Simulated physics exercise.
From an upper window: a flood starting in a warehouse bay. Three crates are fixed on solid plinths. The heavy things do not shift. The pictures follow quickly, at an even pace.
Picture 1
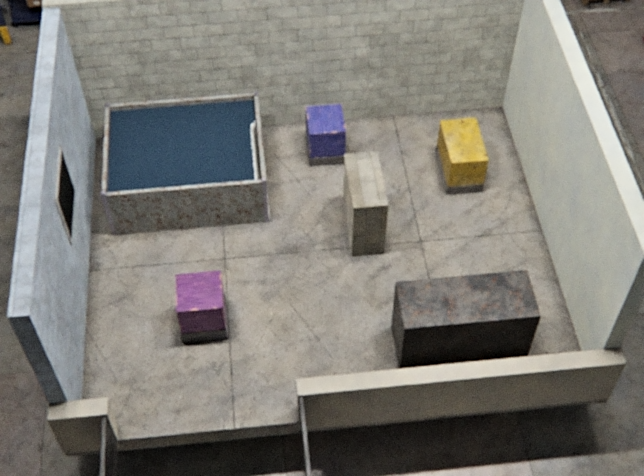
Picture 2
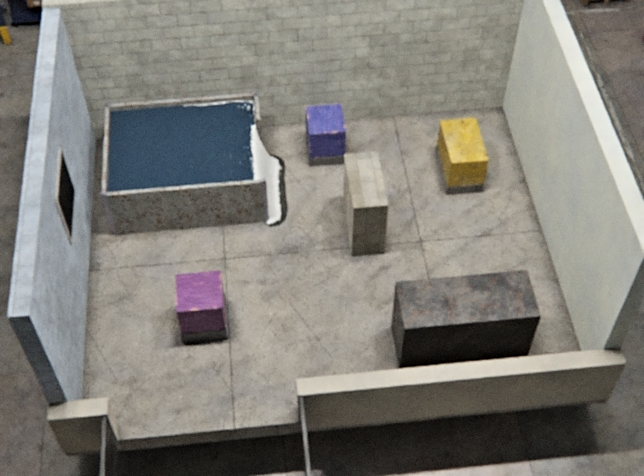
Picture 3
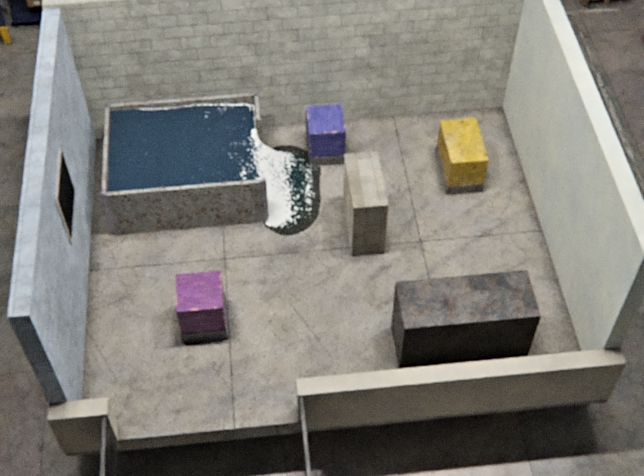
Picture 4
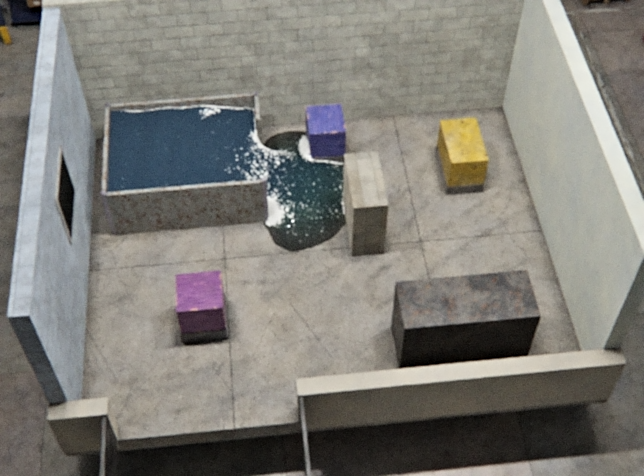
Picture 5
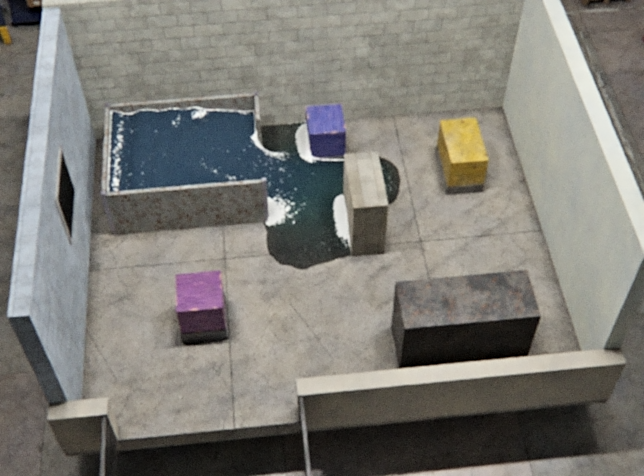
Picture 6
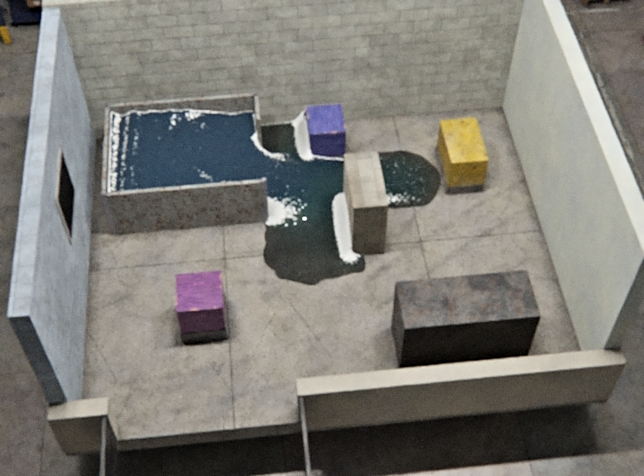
Dark water pouring from a gap in a tank's right side, spreading across a warehouse floor around purple and grey blocks.
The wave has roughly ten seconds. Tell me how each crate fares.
In the end: The blue crate is soaked; the yellow crate is soaked; the purple crate keeps dry.
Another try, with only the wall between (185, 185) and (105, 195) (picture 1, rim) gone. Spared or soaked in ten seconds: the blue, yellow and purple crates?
My reading: The blue one remains dry; the yellow one is safe; the purple one is wetted.
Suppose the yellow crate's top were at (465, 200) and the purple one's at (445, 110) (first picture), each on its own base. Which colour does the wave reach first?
It is the blue crate.
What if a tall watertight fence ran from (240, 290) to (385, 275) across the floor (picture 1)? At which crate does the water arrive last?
The one in purple.
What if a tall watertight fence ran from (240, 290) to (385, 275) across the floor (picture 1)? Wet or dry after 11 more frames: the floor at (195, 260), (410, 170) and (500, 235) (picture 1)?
One after the other: Wet, wet, flooded.
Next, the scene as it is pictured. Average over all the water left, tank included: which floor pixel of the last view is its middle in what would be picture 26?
Roughly at (327, 211).
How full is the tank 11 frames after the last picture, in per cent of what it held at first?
Some 46 per cent.
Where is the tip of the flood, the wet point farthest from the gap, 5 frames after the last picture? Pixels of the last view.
I would point to (538, 234).
A moment on, water covers 35 % of the floor; the blue crate water round its plinth, the yellow crate water round its plinth, the purple crate not reached.
Next, water covers 60 % of the floor; the blue crate water round its plinth, the yellow crate water round its plinth, the purple crate not reached.
Then, water covers 75 % of the floor; the blue crate water round its plinth, the yellow crate water round its plinth, the purple crate water round its plinth.
Later, water covers 90 % of the floor; the blue crate water round its plinth, the yellow crate water round its plinth, the purple crate water round its plinth.
In the end, water covers 100 % of the floor; the blue crate was topped, the yellow crate was topped, the purple crate stayed above the water.
